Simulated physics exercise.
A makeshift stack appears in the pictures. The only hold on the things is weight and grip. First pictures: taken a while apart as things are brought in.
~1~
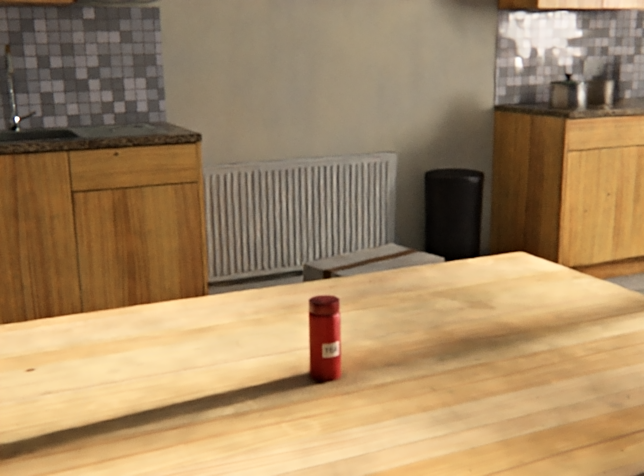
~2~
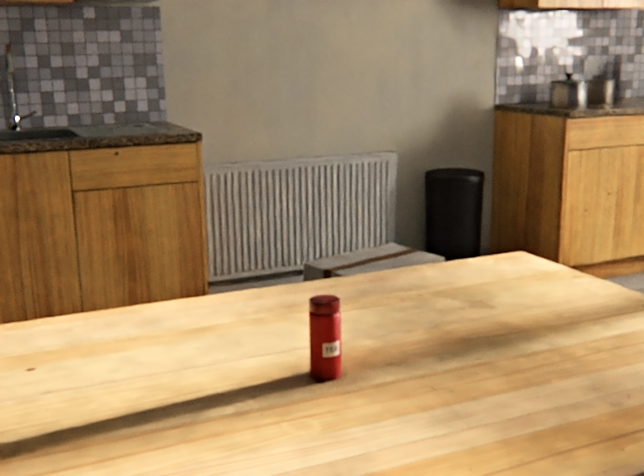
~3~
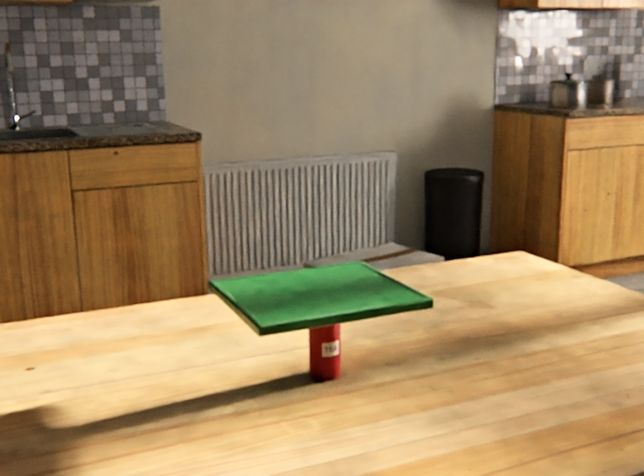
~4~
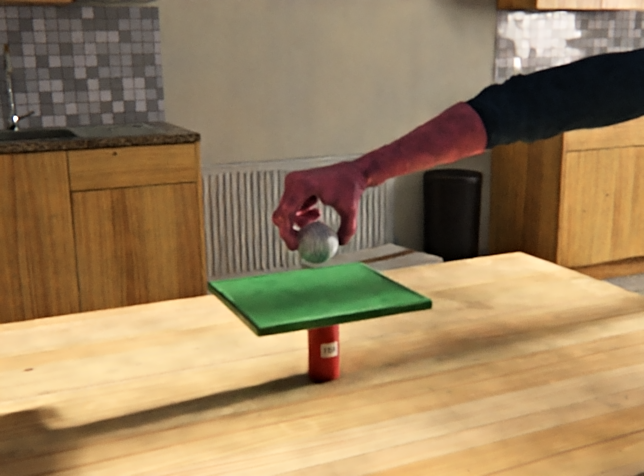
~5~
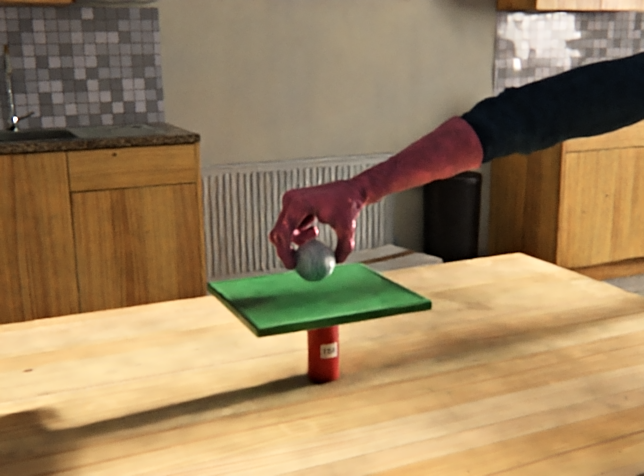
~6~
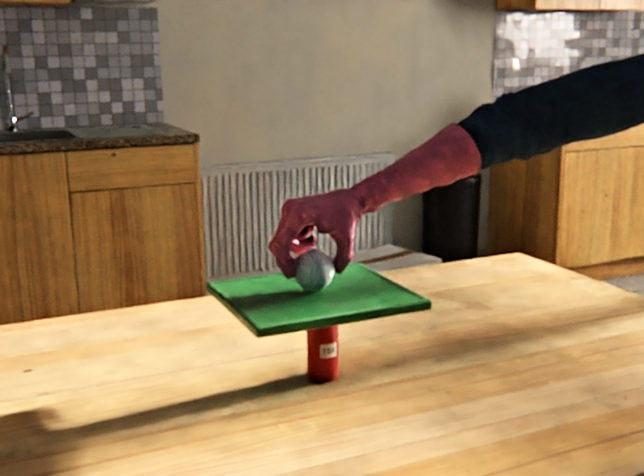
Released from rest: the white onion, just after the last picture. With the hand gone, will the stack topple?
No, it stays standing.
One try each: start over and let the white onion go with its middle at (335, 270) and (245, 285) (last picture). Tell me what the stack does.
The stack remains upright with the first try and topples over with the second.
Then, 0.20 s later than the last frame, all is still.
Then, 0.40 s later than the last frame, white onion resting near (314, 270).
When it is over, all 3 as before. End places, in pixels of the last picture, white onion near (313, 270). The stack holds.
